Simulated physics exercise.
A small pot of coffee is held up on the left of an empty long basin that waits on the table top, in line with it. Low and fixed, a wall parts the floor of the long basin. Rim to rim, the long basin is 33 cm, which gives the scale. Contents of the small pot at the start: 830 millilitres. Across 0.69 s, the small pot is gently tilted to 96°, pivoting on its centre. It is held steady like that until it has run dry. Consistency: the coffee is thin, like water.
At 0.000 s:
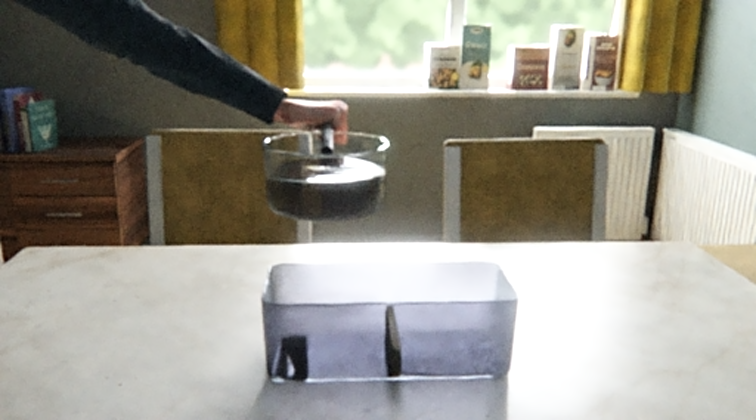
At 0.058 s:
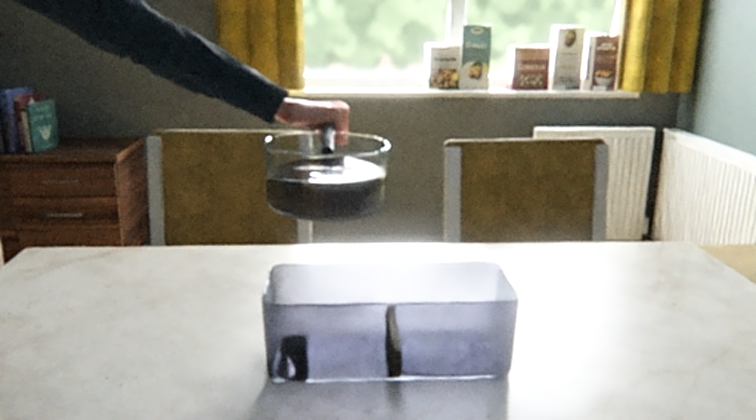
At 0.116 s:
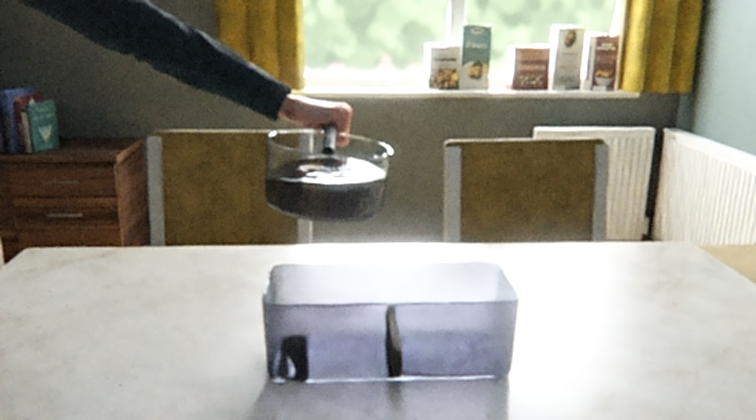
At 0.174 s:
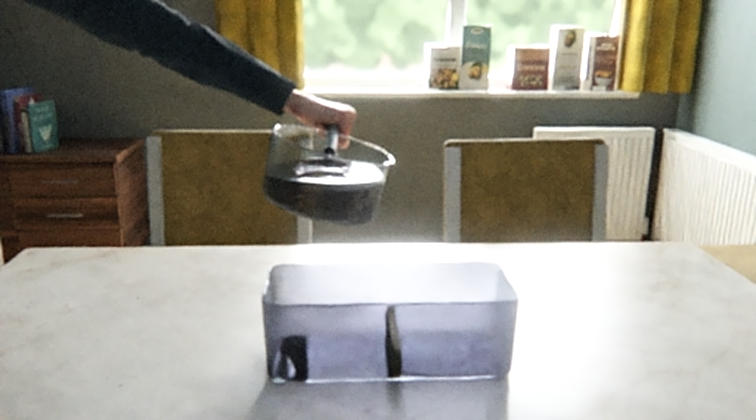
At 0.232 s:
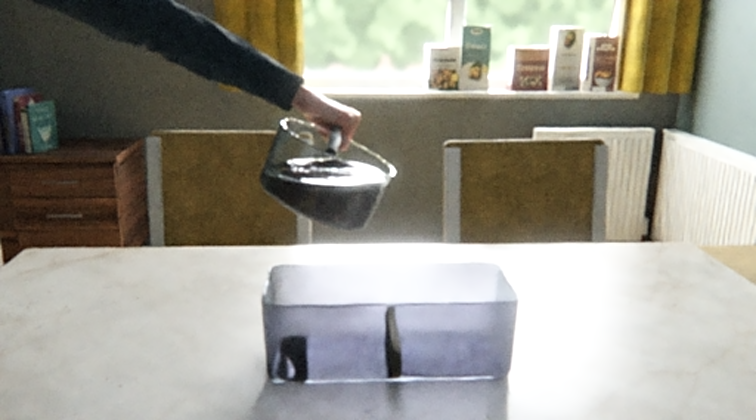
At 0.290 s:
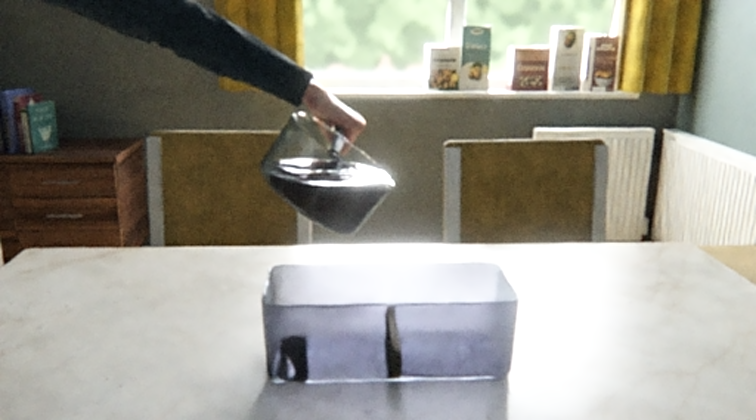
A hand reaching in from the left holds a clear, round pot of dark liquid above a pale table, seen from the front in a room with a bright window, yellow curtains and two mustard-backed chairs. Below it sits a translucent, lilac-tinted basin with a dark divider inside. The pot hangs almost level, then tilts steadily down to the right while the basin and the camera stay still.
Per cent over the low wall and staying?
86 per cent.
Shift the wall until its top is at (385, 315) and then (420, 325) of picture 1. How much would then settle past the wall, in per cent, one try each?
Respectively close to 95 and 35 %.
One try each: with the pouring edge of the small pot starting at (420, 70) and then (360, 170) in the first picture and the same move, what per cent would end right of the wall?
The first try gives around 80 percent, the second around 40 percent.
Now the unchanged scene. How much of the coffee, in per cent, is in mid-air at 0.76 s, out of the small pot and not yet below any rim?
About 10 per cent.
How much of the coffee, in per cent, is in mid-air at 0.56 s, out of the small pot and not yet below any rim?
Close to 42 per cent, I'd say.
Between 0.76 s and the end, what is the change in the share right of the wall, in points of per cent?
It rises by about 18.
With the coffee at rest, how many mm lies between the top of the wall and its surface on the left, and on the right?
Noted: Left near 36 mm, right near 4 mm.
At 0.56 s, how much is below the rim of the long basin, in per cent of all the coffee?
I'd put it near 18 percent.
By 0.56 s the tilt is 88° and 40 per cent is still to pour, 0 is left of the wall and 18 right of it.
By 0.76 s the tilt is 96° and 15 per cent is still to pour, 7 is left of the wall and 68 right of it.
By 0.96 s the tilt is 96° and 4 per cent is still to pour, 10 is left of the wall and 81 right of it.
By 1.19 s the tilt is 96° and 1 per cent is still to pour, 11 is left of the wall and 87 right of it.
At rest 13 per cent lies left of the wall, 86 right of it and 1 outside.
